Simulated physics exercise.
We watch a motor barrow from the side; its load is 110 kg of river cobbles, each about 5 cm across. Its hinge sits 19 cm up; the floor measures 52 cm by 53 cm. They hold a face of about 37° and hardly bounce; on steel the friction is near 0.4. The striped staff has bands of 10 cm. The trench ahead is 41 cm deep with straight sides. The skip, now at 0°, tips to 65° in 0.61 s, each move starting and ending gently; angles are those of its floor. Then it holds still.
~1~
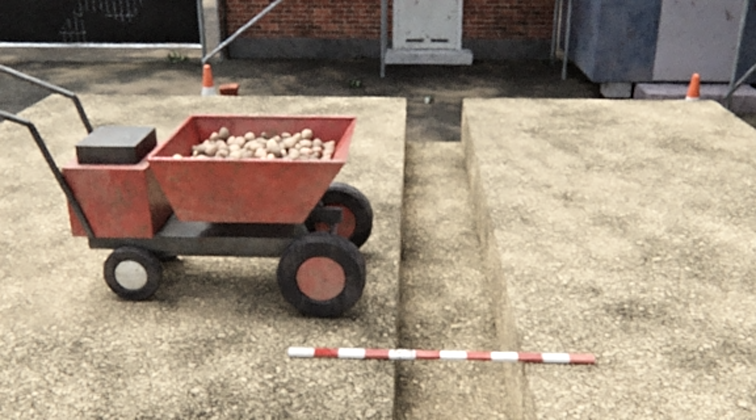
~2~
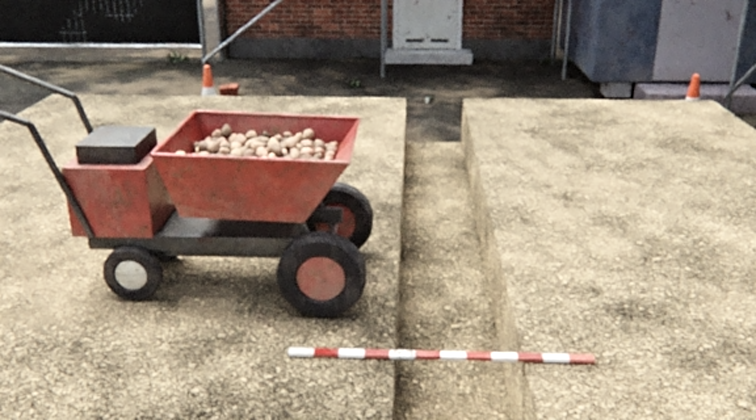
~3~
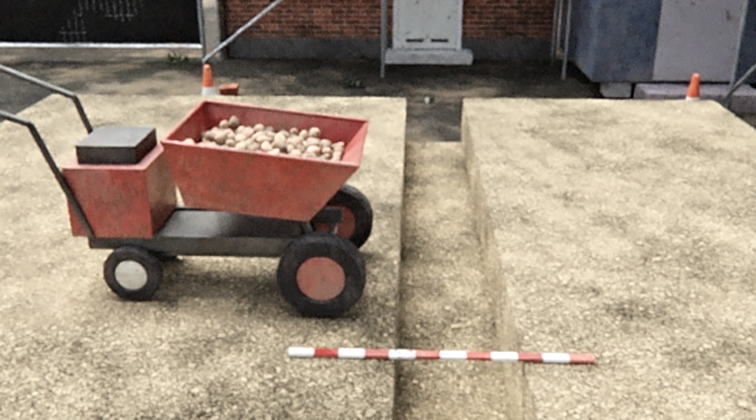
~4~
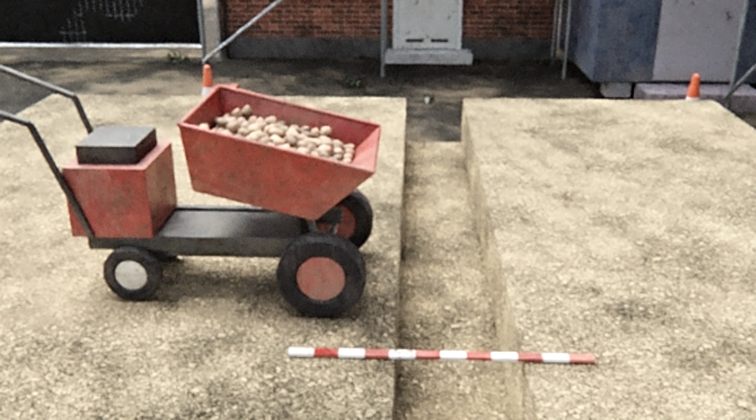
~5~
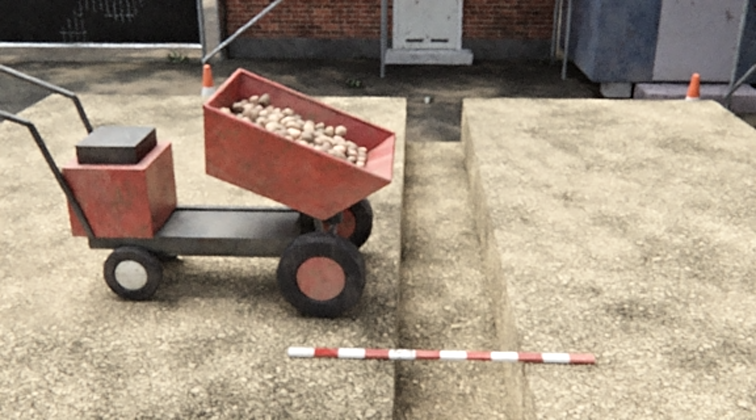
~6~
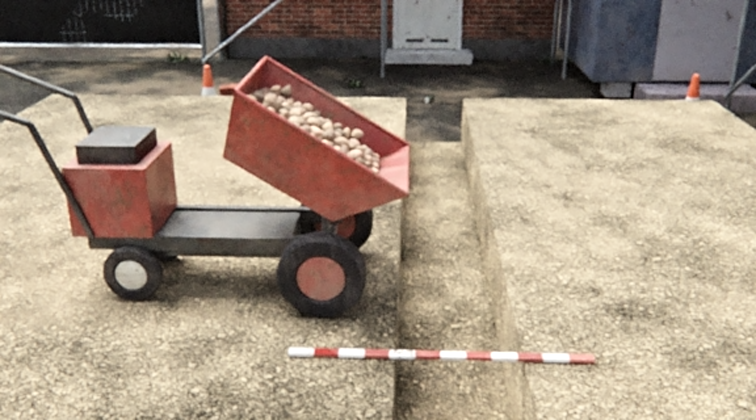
A red motor barrow loaded with round cobbles stood beside a trench, with a striped staff lying in front, while its skip gradually tilted up at the back, leaning steeply toward the right.
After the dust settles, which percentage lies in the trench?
Some 56 per cent of it.
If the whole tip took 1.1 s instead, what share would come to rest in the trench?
In that case some 65 per cent.
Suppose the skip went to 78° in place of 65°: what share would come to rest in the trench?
It would be near 60 per cent.
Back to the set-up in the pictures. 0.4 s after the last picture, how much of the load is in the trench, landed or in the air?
Some 15 per cent.
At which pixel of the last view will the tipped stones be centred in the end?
Their middle is at about (487, 347).
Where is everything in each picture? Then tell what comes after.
In the first frame, the skip is at 0°, its lip at (344, 163); the top of the load is at (263, 145).
In the second frame, the skip is at 2°, its lip at (348, 164); the top of the load is at (259, 143).
In the third frame, the skip is at 7°, its lip at (359, 167); the top of the load is at (230, 136).
In the fourth frame, the skip is at 14°, its lip at (374, 173); the top of the load is at (236, 124).
In the fifth frame, the skip is at 22°, its lip at (391, 182); the top of the load is at (247, 110).
In the sixth frame, the skip is at 32°, its lip at (408, 195); the top of the load is at (269, 99).
Then, 0.2 s after the last picture the floor is at 55°, 100 % in the skip; the foremost stones are at (410, 200).
Then, 0.4 s after the last picture the floor is at 65°, 87 % in the skip, 13 % in the trench; the foremost stones are at (502, 261).
Then, 0.8 s after the last picture the floor is at 65°, 36 % in the skip, 33 % in the trench, 31 % past the trench; the foremost stones are at (644, 289).
Then, 2.7 s after the last picture the floor is at 65°, 12 % in the skip, 56 % in the trench, 32 % past the trench; the foremost stones are past the picture's edge.
